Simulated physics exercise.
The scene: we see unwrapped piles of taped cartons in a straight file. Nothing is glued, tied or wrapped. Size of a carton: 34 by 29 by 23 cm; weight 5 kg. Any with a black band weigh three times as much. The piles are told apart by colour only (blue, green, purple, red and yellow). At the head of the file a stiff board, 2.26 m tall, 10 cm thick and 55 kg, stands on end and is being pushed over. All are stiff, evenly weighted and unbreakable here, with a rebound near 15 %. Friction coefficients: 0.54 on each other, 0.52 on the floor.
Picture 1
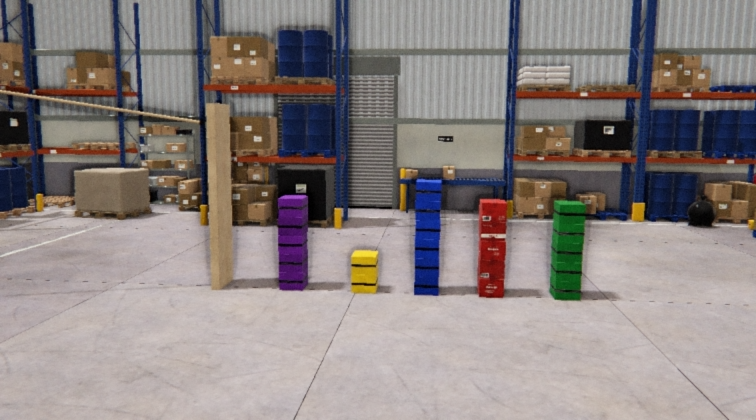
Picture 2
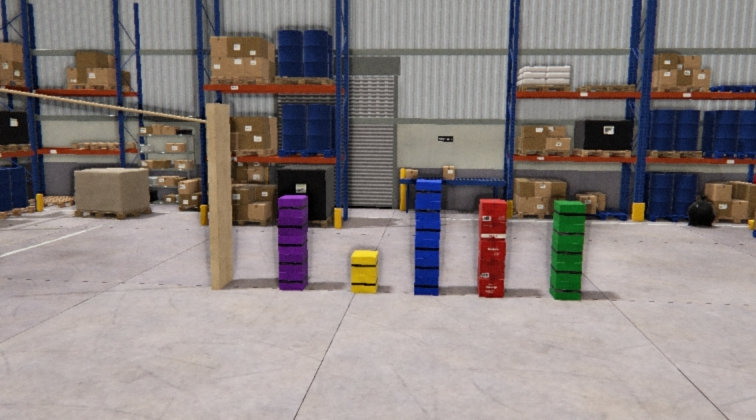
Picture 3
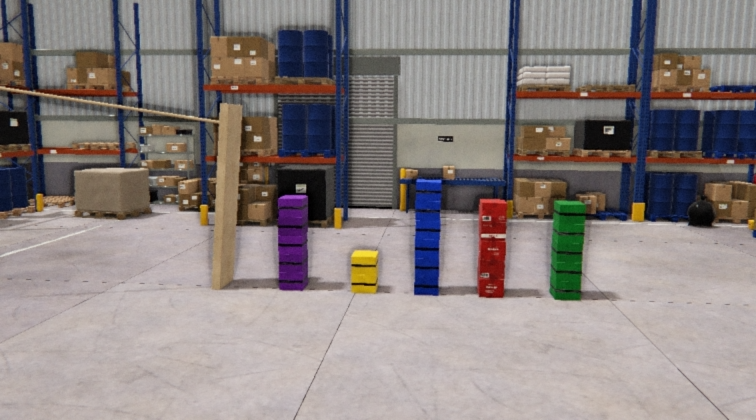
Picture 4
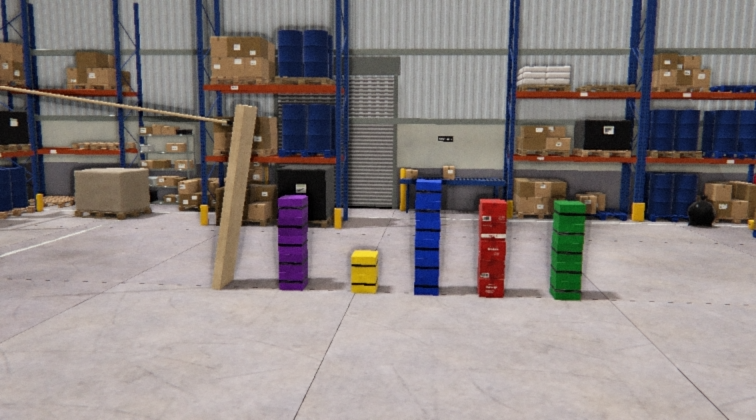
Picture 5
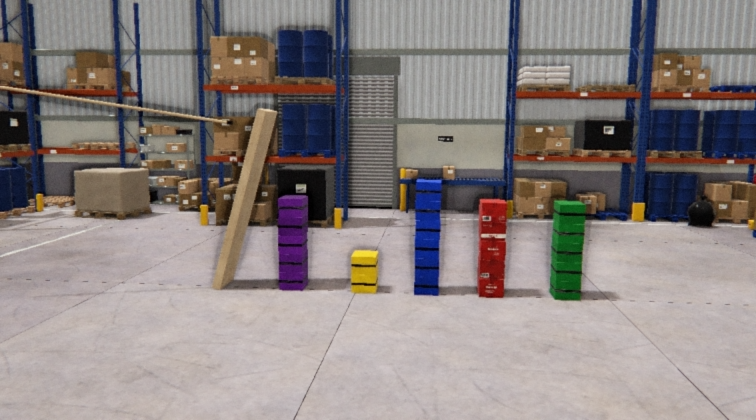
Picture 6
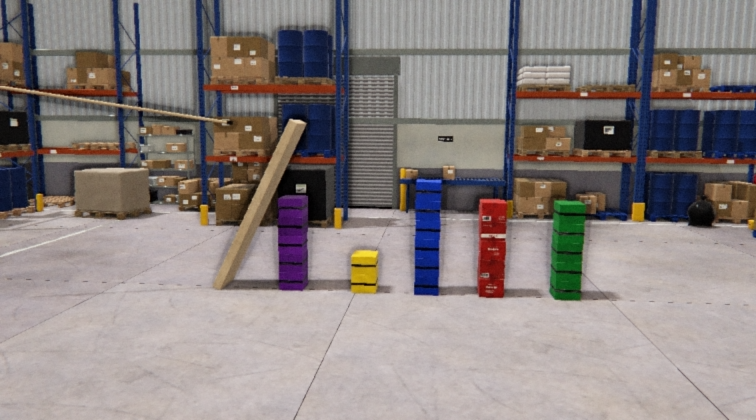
The footage shows a pole pushing the top of an upright wooden board in a warehouse, then stopping while the board keeps leaning rightward over the purple stack; the yellow, blue, red and green stacks beyond stay still.
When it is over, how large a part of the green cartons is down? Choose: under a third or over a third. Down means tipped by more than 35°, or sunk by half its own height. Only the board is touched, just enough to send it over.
Ending down: Less than a third.
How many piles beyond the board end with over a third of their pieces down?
1 in all.
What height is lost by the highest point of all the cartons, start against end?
Some 0 cm lower.
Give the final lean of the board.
About 65°.
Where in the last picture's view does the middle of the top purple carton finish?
Near (391, 280).
Then, 0.24 s past the last view, board 37° from upright; none of the 5 green cartons down (0 of 23 in all colours); top green carton unmoved; top purple carton 7° from how it stood.
Then, 0.54 s past the last view, board 48° from upright; none of the 5 green cartons down (0 of 23 in all colours); top green carton unmoved; top purple carton 27° from how it stood.
Then, 0.74 s past the last view, board 63° from upright; none of the 5 green cartons down (5 of 23 in all colours); top green carton unmoved; top purple carton 53° from how it stood, 31 cm lower.
Then, 1.04 s past the last view, board 64° from upright; none of the 5 green cartons down (5 of 23 in all colours); top green carton unmoved; top purple carton upside down.
In the end, board 64° from upright; none of the 5 green cartons down (5 of 23 in all colours); top green carton unmoved; top purple carton on its side. That is 0 per cent. From the last view, middles, top green carton near (569, 212), top purple carton near (391, 280).
